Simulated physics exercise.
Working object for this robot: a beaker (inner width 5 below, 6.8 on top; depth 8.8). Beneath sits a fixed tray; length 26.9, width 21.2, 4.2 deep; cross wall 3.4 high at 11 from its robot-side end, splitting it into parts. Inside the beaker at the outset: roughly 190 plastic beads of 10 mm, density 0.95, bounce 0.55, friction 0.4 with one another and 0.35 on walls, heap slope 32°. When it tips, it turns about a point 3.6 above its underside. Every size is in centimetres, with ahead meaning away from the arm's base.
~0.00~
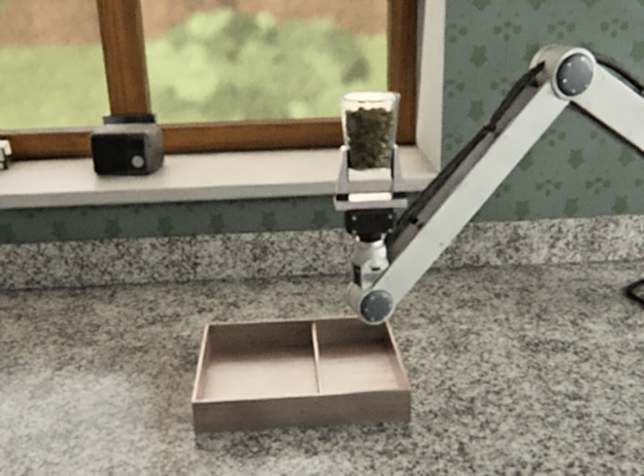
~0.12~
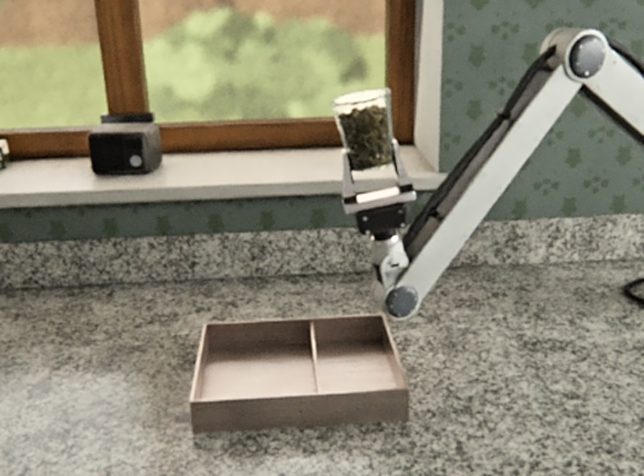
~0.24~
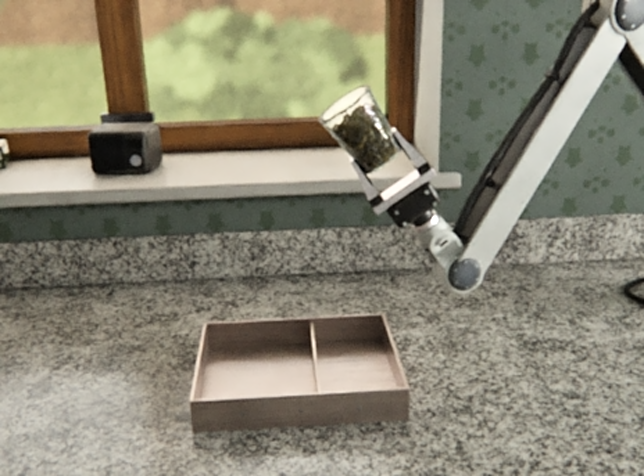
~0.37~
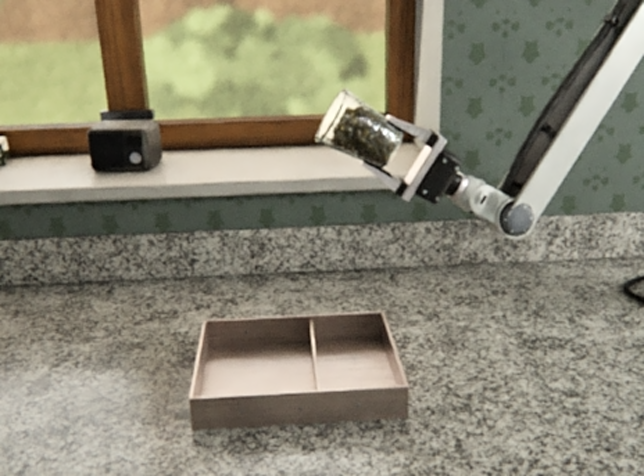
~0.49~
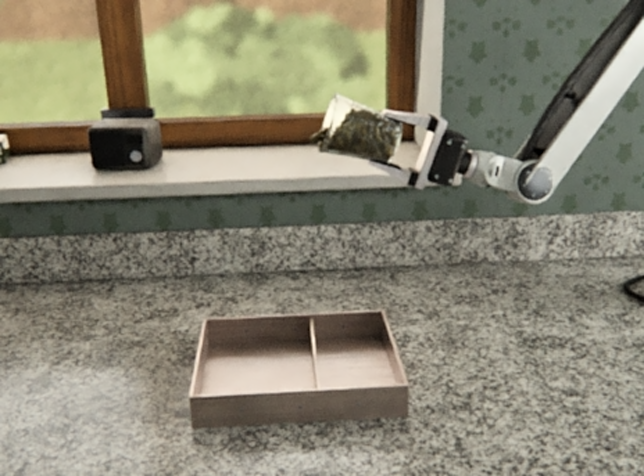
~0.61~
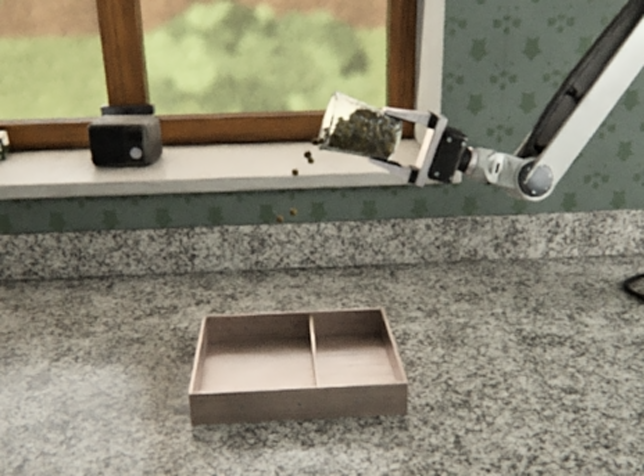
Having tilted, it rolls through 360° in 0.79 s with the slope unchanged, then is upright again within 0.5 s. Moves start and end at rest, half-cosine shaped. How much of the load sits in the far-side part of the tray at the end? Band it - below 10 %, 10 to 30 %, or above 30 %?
My answer is 10 to 30 %.
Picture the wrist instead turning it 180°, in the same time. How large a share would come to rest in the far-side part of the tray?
It would come to around 20 per cent.
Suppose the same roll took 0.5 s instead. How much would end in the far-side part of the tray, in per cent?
In that case roughly 15 percent.
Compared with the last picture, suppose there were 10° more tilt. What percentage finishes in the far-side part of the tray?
Roughly 45 per cent.
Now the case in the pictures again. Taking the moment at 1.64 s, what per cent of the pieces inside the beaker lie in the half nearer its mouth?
Near 40 per cent lies in the mouth half.
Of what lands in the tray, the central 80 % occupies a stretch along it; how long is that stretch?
I'd put it at around 14 cm.
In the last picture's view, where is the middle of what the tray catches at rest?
I'd place it near (246, 374) in the last picture.
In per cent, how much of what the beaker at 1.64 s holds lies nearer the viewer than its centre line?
Near enough 60 in a hundred.
After 1.13 s, tipped 72°, highest piece 37 above the table; 165 in the beaker, 12 in the far-side part, 1 in the robot-side part, 13 in flight or on a rim.
After 1.64 s, tipped 38°, highest piece 38 above the table; 149 in the beaker, 37 in the far-side part, 1 in the robot-side part, 4 in flight or on a rim.
After 2.10 s, upright, highest piece 39 above the table; 148 in the beaker, 42 in the far-side part, 1 in the robot-side part.
After 2.80 s, upright, highest piece 39 above the table; 148 in the beaker, 42 in the far-side part, 1 in the robot-side part.
At rest, 148 in the beaker, 42 in the far-side part, 1 in the robot-side part. That is 22 % in the far-side part of the tray.
